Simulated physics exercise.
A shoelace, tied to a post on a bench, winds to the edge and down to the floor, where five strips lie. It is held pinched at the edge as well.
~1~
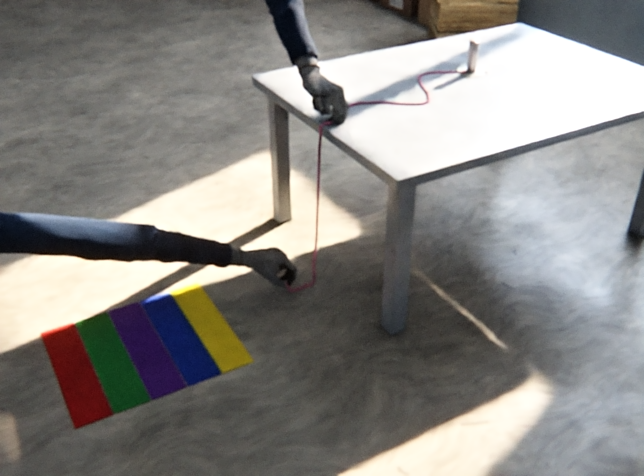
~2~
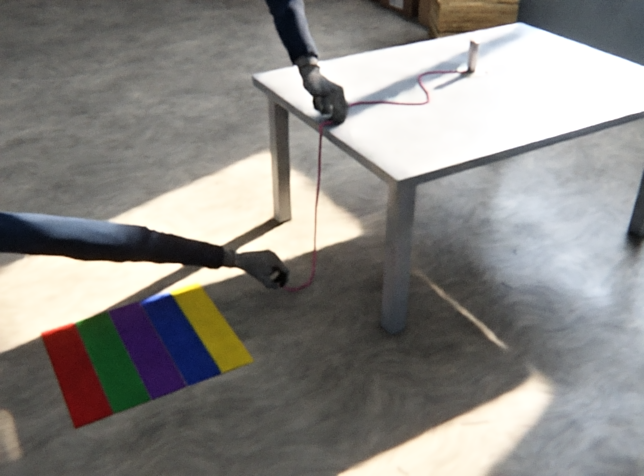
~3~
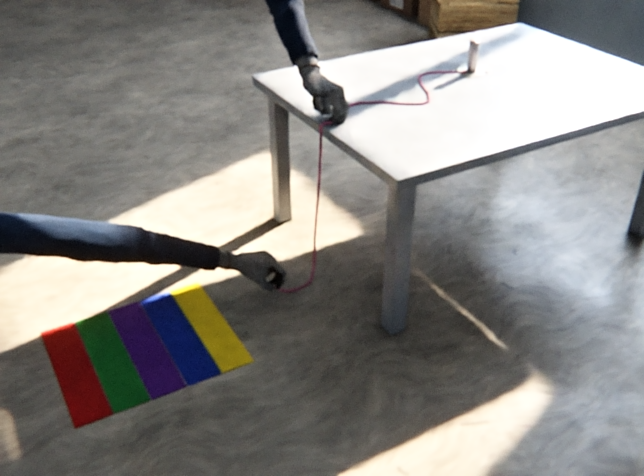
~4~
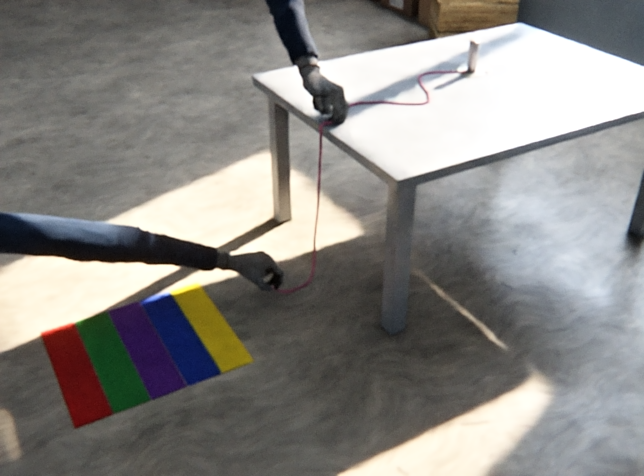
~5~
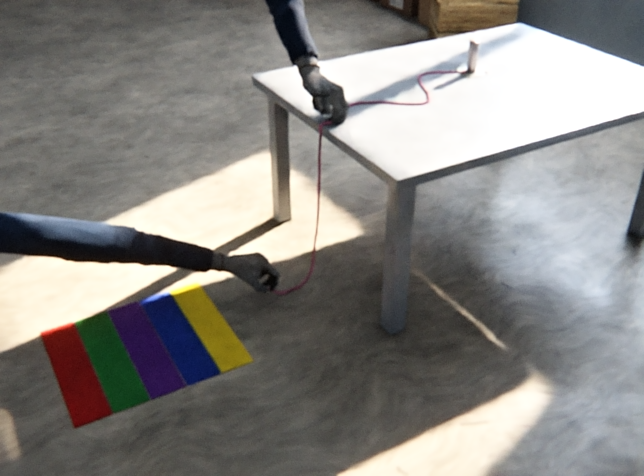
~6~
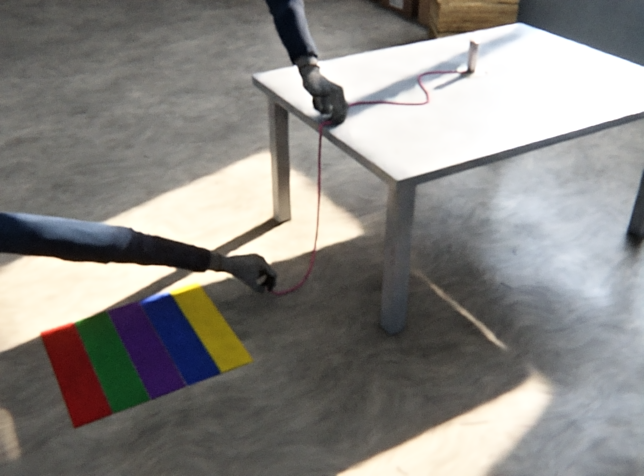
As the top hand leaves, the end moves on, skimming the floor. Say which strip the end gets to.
It gets to the green strip.
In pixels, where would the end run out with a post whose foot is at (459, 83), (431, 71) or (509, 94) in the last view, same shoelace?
It works out at around (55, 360), (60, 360) and (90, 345) for the three tries.
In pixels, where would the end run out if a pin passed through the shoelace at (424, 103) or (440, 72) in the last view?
Per try (px, approx.): (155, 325); (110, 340).
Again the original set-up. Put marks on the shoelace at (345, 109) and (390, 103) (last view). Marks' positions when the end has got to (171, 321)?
(314, 137) for the first, (350, 112) for the second.
Early on, end near (171, 321); over blue.
Midway, end near (128, 335); over purple.
At the end of the slack, end near (102, 344); over green. It gets as far as the green strip.
